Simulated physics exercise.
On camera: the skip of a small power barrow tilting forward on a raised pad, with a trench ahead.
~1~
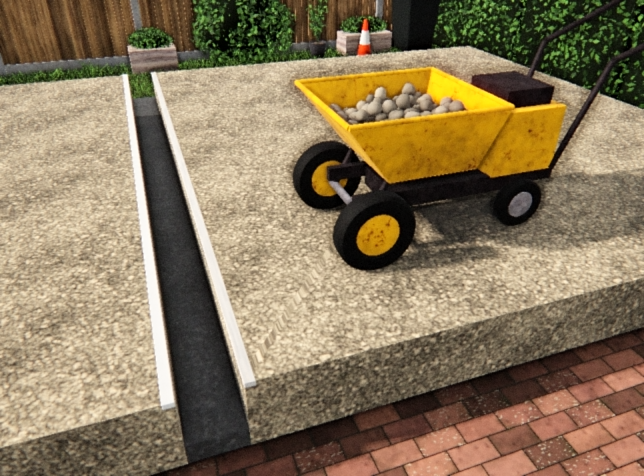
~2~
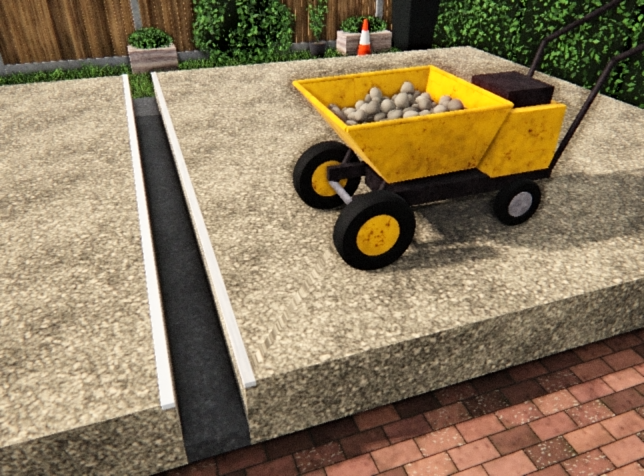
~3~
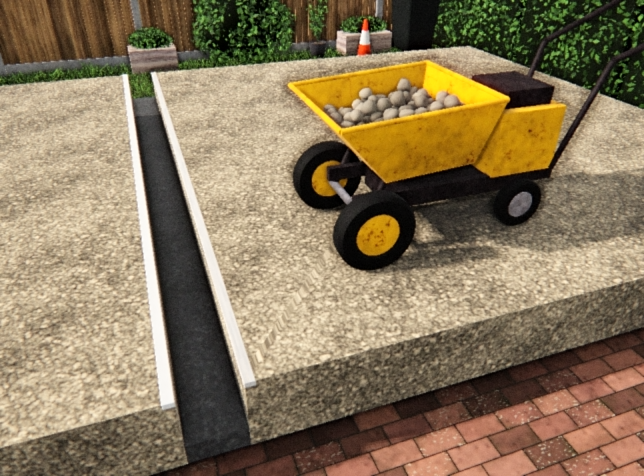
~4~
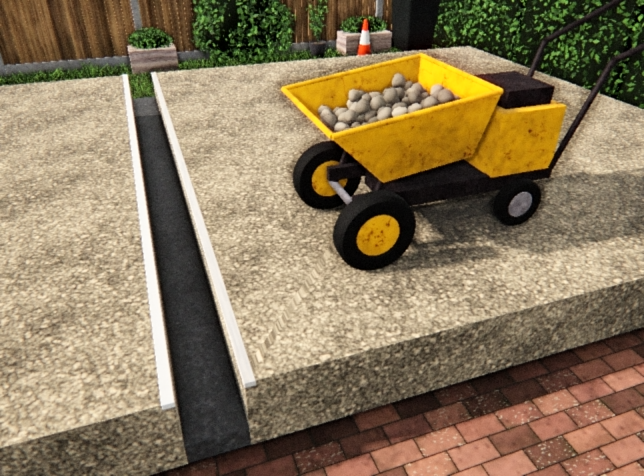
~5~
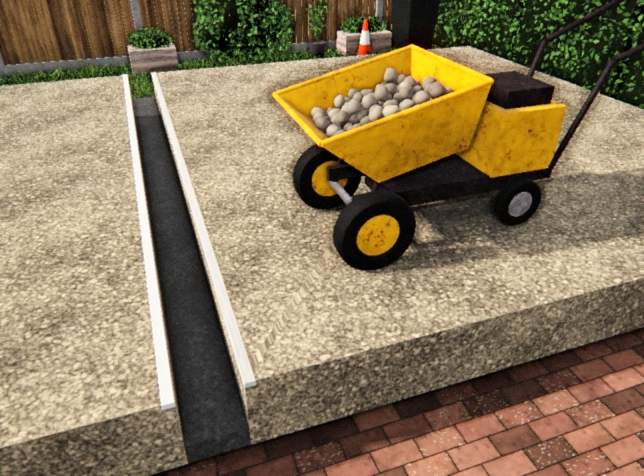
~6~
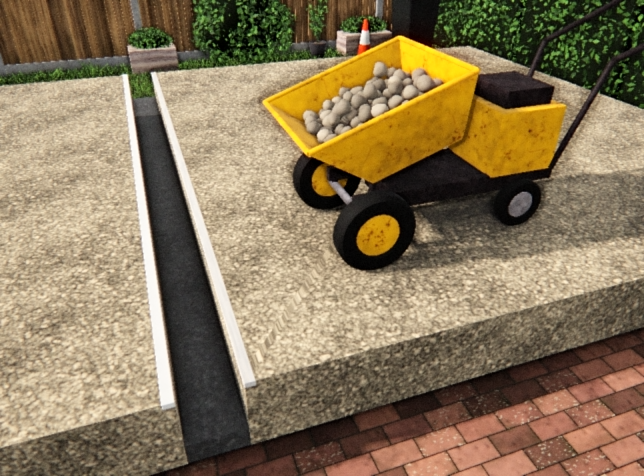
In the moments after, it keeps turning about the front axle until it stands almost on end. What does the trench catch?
In the trench: Over half.
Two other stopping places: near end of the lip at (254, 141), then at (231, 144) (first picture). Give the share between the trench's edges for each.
First some 10, then 0 per cent.
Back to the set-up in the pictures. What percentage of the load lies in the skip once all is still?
It comes to 15 per cent or so.
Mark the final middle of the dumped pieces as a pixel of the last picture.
Around (195, 291).
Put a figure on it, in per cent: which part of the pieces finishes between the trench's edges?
Close to 65 per cent.
Shortly afterwards, skip tipped steeply; the whole lot in the skip.
Next, skip tipped right over; near two thirds in the skip; a little short of the trench; a little in or heaped over the trench; only a few falling.
Some moments later, skip tipped right over; a little in the skip; near a quarter short of the trench; near two thirds in or heaped over the trench; only a few beyond it.
In the end, skip tipped right over; a little in the skip; near a quarter short of the trench; near two thirds in or heaped over the trench; only a few beyond it.
